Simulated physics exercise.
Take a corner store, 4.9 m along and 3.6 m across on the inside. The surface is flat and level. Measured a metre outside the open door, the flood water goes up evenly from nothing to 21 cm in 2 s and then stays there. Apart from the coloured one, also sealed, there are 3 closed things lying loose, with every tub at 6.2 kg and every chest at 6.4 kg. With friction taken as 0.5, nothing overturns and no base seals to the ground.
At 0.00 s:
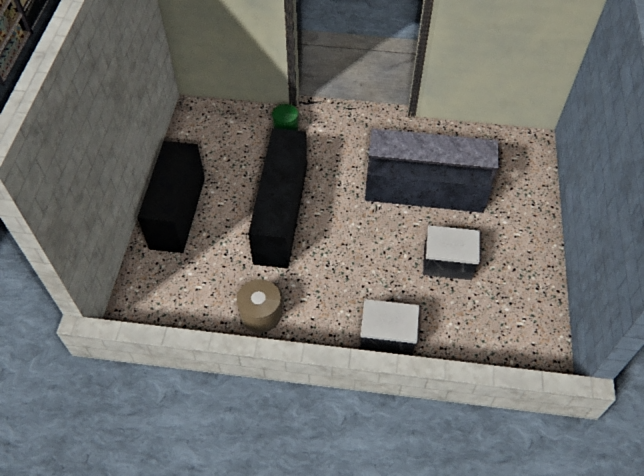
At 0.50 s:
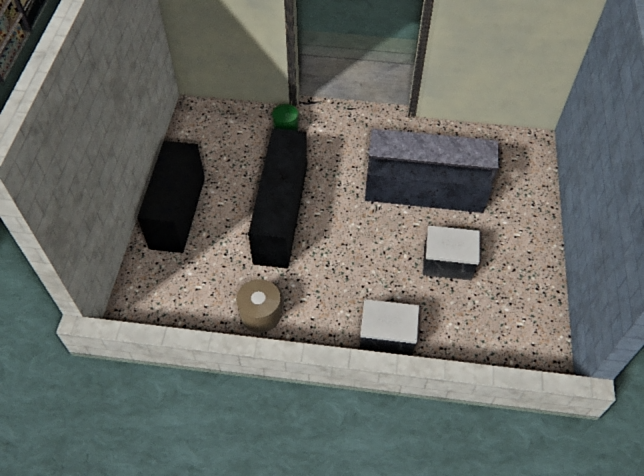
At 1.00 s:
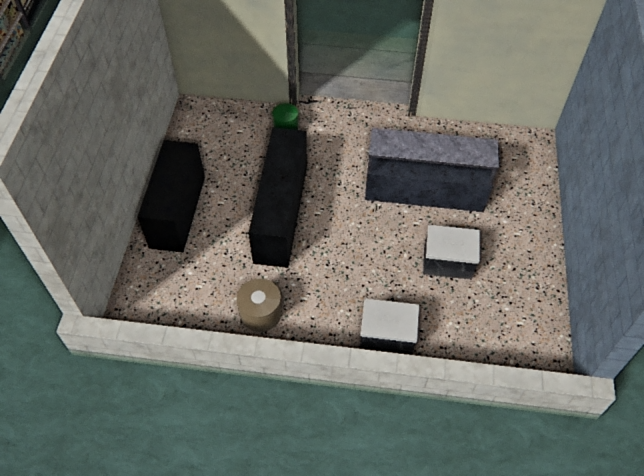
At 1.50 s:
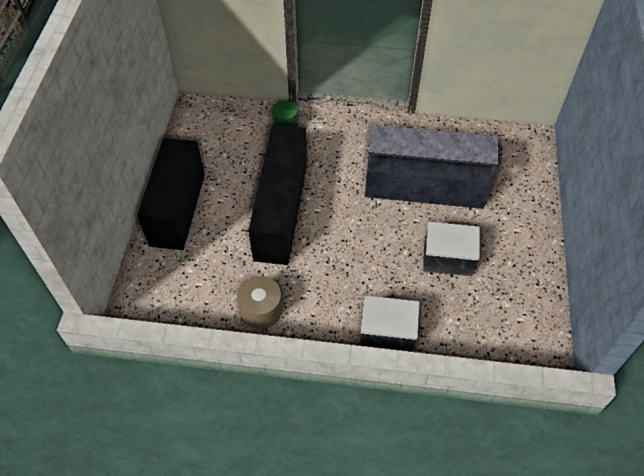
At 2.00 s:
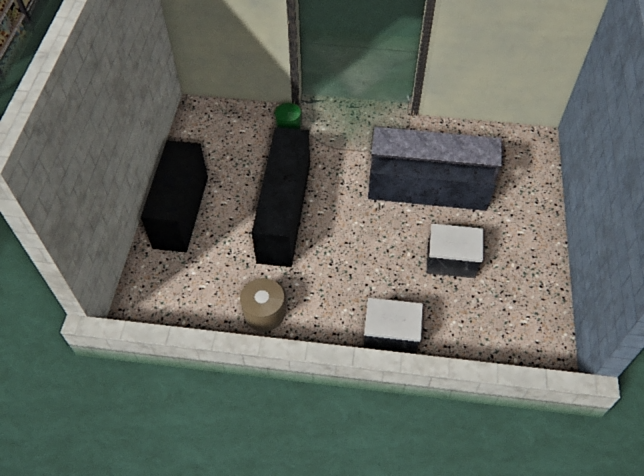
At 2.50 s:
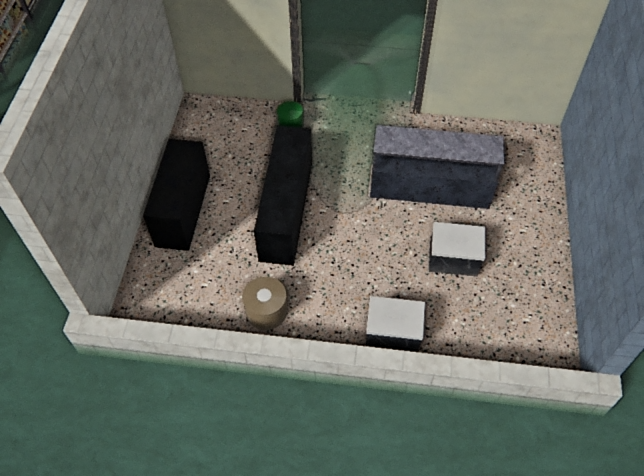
Murky green water covers the ground outside, then creeps through the doorway onto the speckled floor.
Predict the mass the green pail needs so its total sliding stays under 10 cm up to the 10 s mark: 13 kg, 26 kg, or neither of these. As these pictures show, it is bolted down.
Answer: 13 kg.
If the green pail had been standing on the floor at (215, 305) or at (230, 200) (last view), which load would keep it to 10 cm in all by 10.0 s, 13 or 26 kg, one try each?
The first try gives success with both; the second gives success with both.
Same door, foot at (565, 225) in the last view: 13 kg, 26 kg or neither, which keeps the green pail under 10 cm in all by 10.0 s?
Then the lighter mass works.
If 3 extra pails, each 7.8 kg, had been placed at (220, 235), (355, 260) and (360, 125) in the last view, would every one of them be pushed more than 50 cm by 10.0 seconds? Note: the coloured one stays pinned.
Below the mark, above the mark, above the mark.
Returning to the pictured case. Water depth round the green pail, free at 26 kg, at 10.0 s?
About 9 cm.
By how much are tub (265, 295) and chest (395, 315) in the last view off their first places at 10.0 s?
Net displacement, in order: 10 cm; 100 cm.
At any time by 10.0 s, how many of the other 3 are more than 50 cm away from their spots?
2 of them.
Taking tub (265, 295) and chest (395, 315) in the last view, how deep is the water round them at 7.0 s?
I'd put it at 3 cm and 8 cm respectively.
After 3.5 s the green pail would be 0 cm from its start with 13 kg and 0 cm from its start with 26 kg; 6 cm of water round it then.
After 4.5 s the green pail would be 0 cm from its start with 13 kg and 0 cm from its start with 26 kg; 5 cm of water round it then.
After 7.0 s the green pail would be 0 cm from its start with 13 kg and 0 cm from its start with 26 kg; 6 cm of water round it then.
After 10.0 s the green pail would be 0 cm from its start with 13 kg and 0 cm from its start with 26 kg; 9 cm of water round it then.
